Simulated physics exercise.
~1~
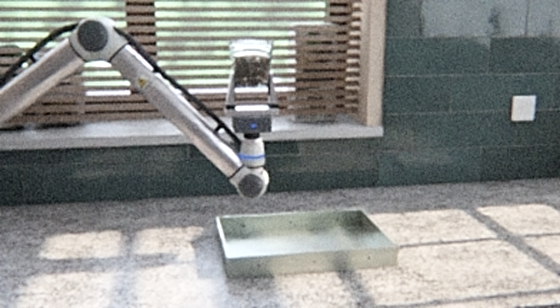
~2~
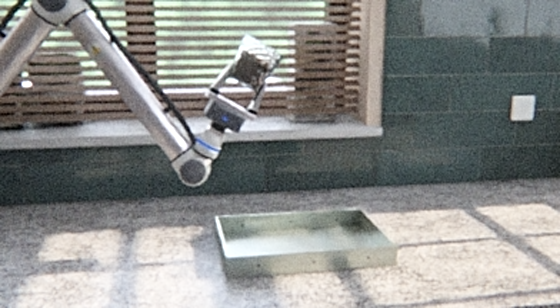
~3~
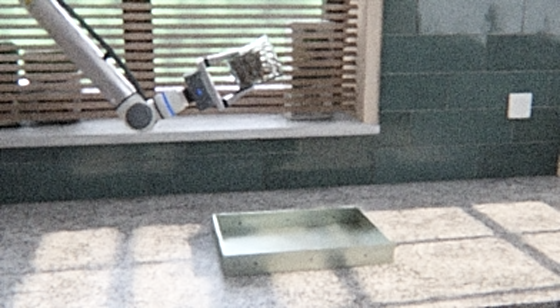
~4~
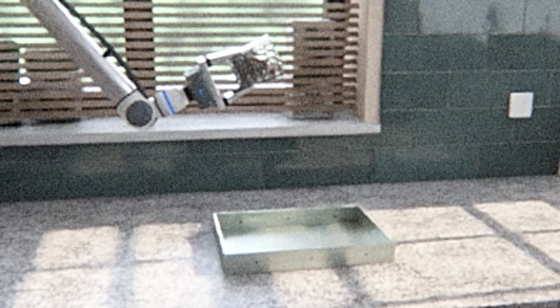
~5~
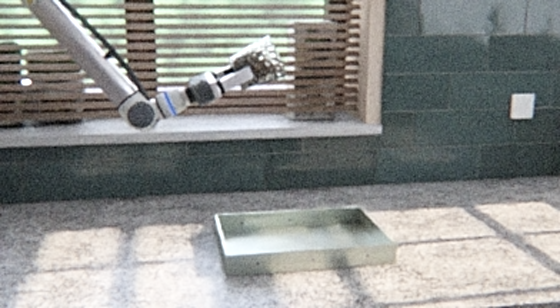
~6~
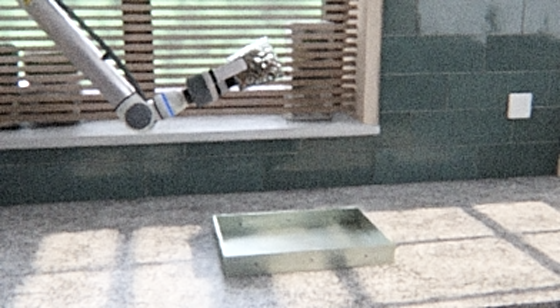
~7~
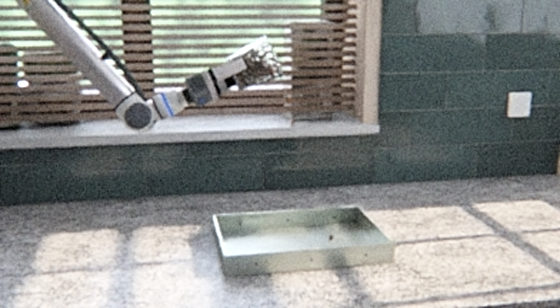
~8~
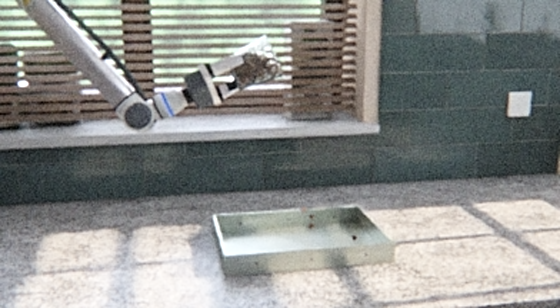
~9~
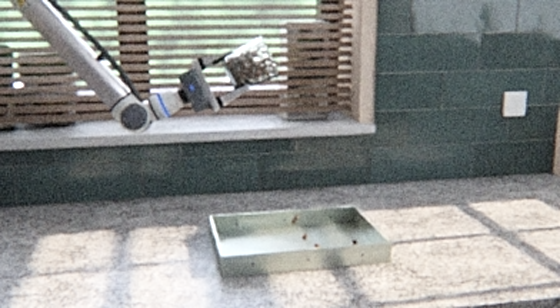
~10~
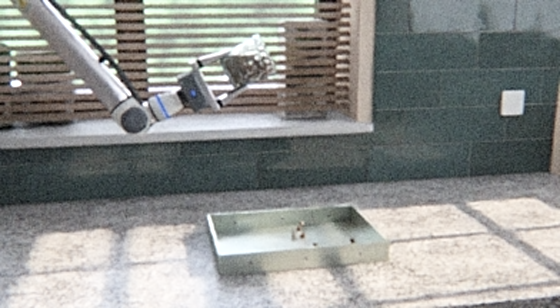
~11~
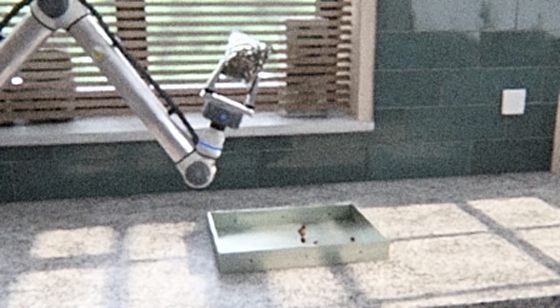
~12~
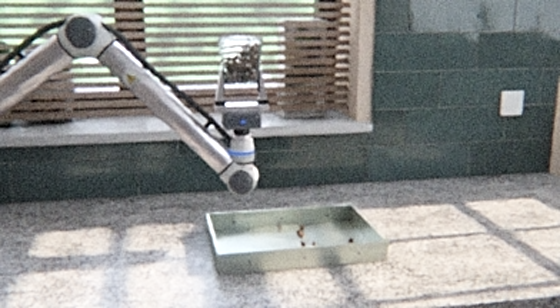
In a room with dark green tiled walls and a slatted blind over a window, a slightly swaying camera looks across a speckled stone surface lit by patches of sunlight. A grey robotic arm at the left holds a clear, shiny cup upright above and behind a shallow pale green tray. The arm swings up and tips the cup rightward onto its side, then holds it there. A few small brown pellets drop into the tray, while most stay in the cup. The arm then turns the cup back upright, leaving the few pellets scattered in the tray.
